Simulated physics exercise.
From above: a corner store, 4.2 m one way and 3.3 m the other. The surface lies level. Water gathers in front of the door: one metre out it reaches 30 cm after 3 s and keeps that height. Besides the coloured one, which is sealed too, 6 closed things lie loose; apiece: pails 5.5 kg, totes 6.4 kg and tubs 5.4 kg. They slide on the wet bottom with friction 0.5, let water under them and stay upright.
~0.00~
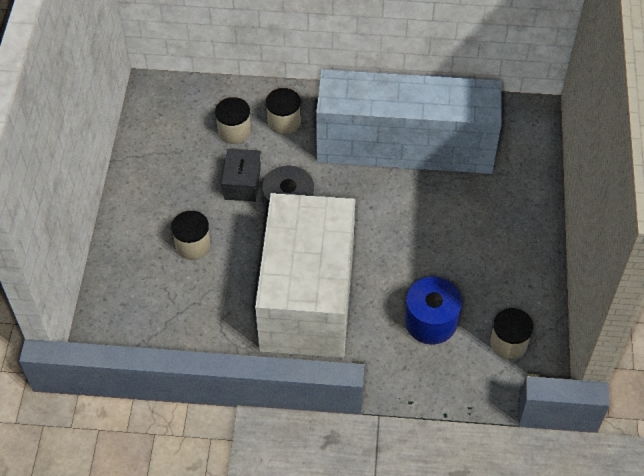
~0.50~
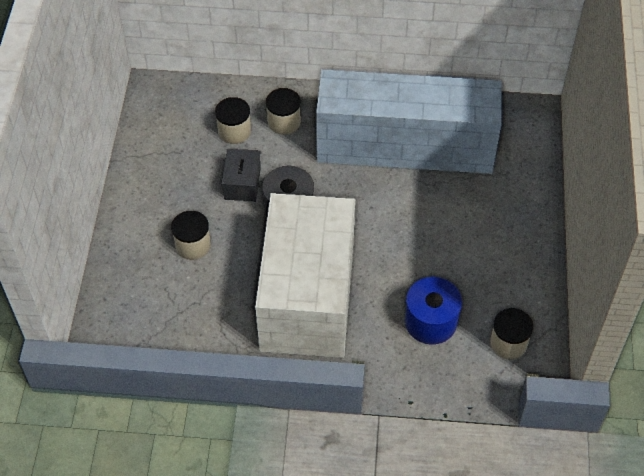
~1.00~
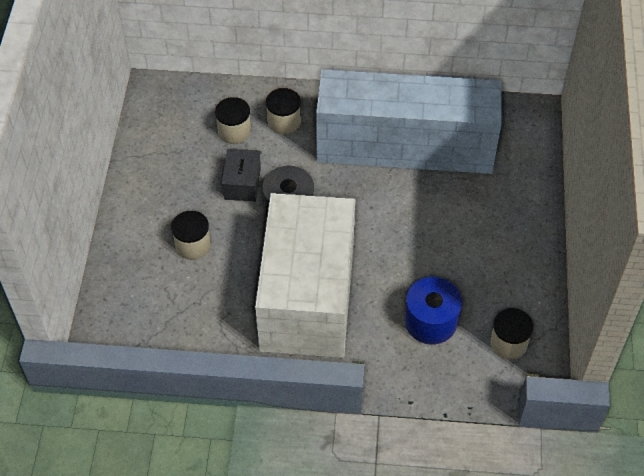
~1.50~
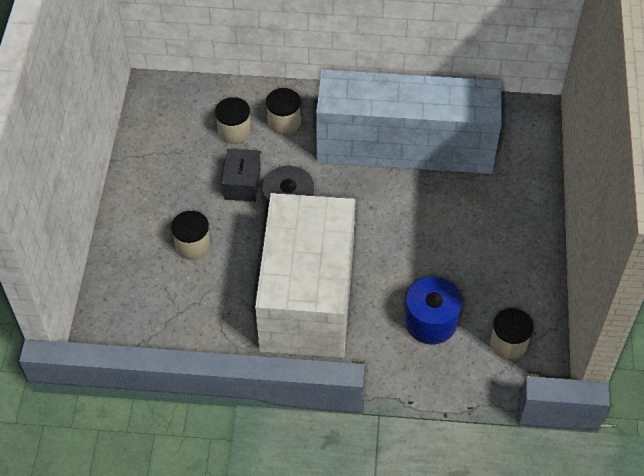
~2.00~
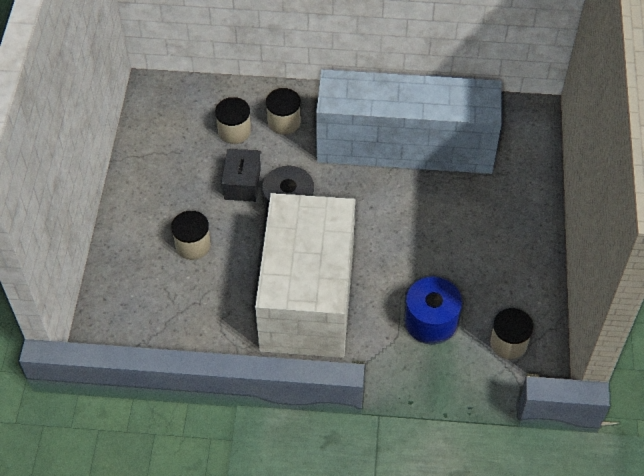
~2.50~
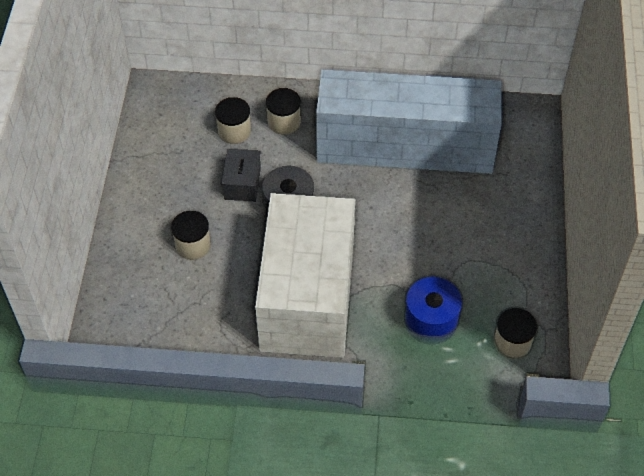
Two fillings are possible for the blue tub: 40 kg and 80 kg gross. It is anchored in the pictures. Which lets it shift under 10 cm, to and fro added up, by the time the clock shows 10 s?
I expect that only the larger load is enough.
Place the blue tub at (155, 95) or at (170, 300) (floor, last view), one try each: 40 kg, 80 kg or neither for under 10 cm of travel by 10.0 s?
In turn: Only the larger holds; the smaller is enough.
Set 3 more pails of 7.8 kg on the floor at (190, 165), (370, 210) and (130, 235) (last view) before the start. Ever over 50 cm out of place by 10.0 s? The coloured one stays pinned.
In turn: Over, more, more.
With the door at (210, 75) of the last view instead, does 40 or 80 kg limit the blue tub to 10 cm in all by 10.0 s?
In that case the smaller load will do.
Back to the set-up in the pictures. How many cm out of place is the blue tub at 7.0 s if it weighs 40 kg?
About 60 cm.
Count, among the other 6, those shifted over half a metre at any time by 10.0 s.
That makes 5.
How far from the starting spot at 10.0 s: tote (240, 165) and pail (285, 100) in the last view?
In turn: 140 cm, 200 cm.
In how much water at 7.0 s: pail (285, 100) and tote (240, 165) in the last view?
Roughly 7 and 8 cm.
After 3.5 s the blue tub would be 13 cm from its start with 40 kg and 0 cm from its start with 80 kg; 12 cm of water round it then.
After 4.5 s the blue tub would be 40 cm from its start with 40 kg and 0 cm from its start with 80 kg; 11 cm of water round it then.
After 7.0 s the blue tub would be 59 cm from its start with 40 kg and 0 cm from its start with 80 kg; 18 cm of water round it then.
After 10.0 s the blue tub would be 138 cm from its start with 40 kg and 0 cm from its start with 80 kg; 25 cm of water round it then.
